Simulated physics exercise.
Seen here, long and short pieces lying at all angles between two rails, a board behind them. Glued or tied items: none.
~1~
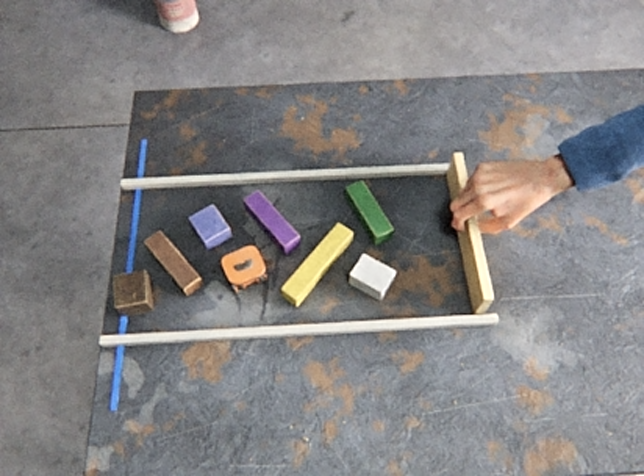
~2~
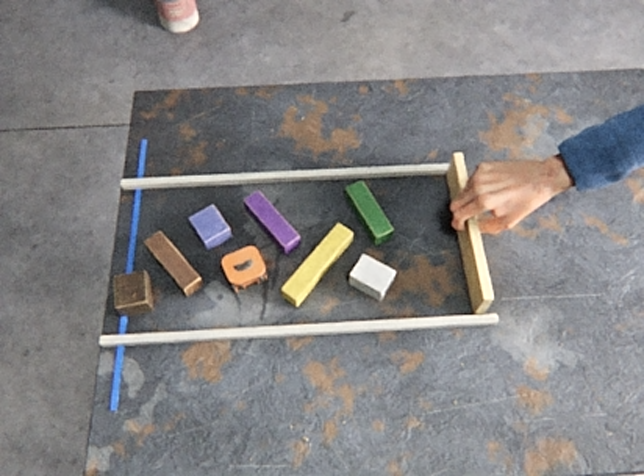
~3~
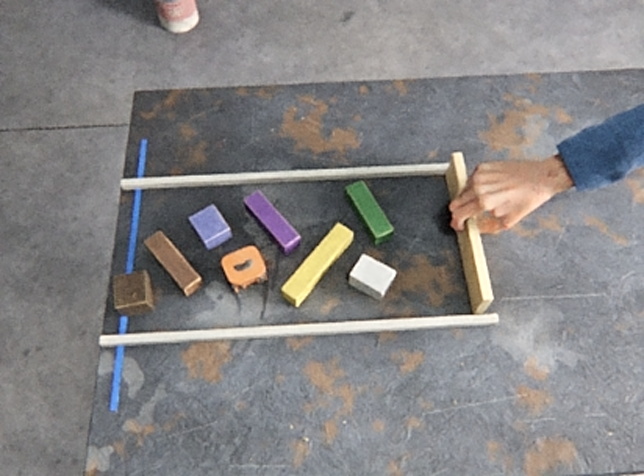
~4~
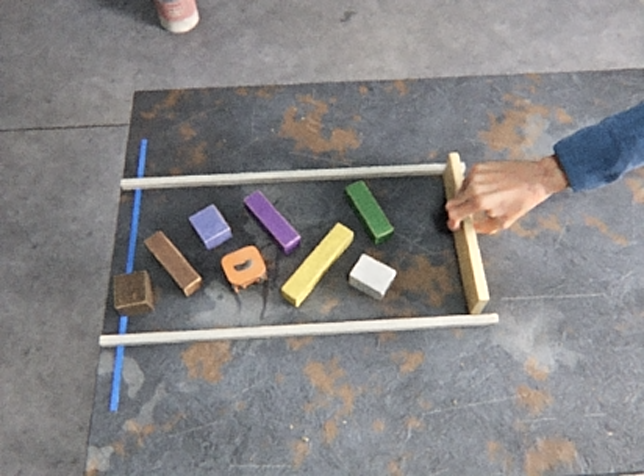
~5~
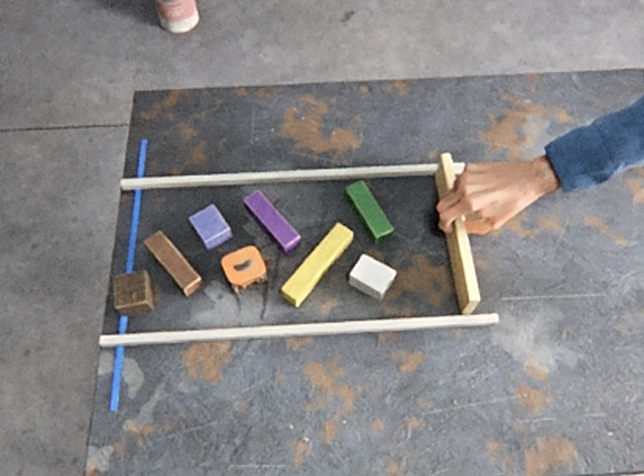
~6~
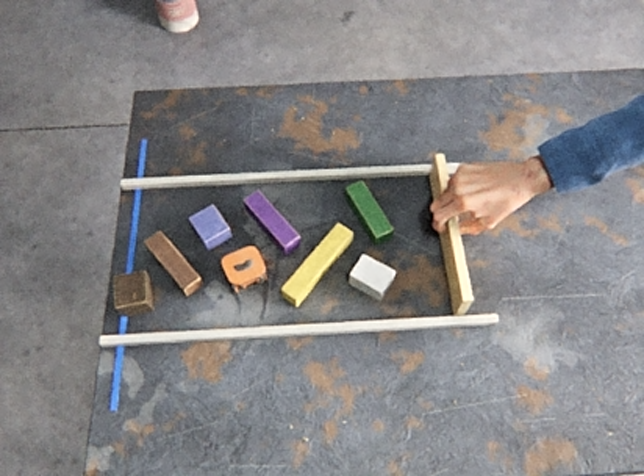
Hand resting on a wooden board behind scattered coloured blocks between two rails, then sliding it slightly left, the blocks staying still.
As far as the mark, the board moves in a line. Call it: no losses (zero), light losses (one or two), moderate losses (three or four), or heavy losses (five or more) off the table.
Heavy losses.
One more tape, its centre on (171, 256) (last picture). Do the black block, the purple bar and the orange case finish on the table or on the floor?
The black block: It is gone. The purple bar: It is still there. The orange case: It is gone.
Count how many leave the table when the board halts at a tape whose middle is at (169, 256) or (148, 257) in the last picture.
In that order 4 and 6.
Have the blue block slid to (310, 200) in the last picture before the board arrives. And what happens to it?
Lab note: It goes off the edge.
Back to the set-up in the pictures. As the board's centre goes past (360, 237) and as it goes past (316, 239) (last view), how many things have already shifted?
Counting first: 3, next 5.
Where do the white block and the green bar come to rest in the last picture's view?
Going in order: First (104, 305), then (122, 224).
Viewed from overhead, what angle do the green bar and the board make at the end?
I'd put it at about 0°.
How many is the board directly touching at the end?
The figure is 2.
A little later, none off yet; black block at rest near (134, 294); brown bar at rest near (173, 263); blue block at rest near (211, 227).
When it is over, the number that fall off is five or more; down, yellow bar, purple bar, orange case, blue block, brown bar and black block.
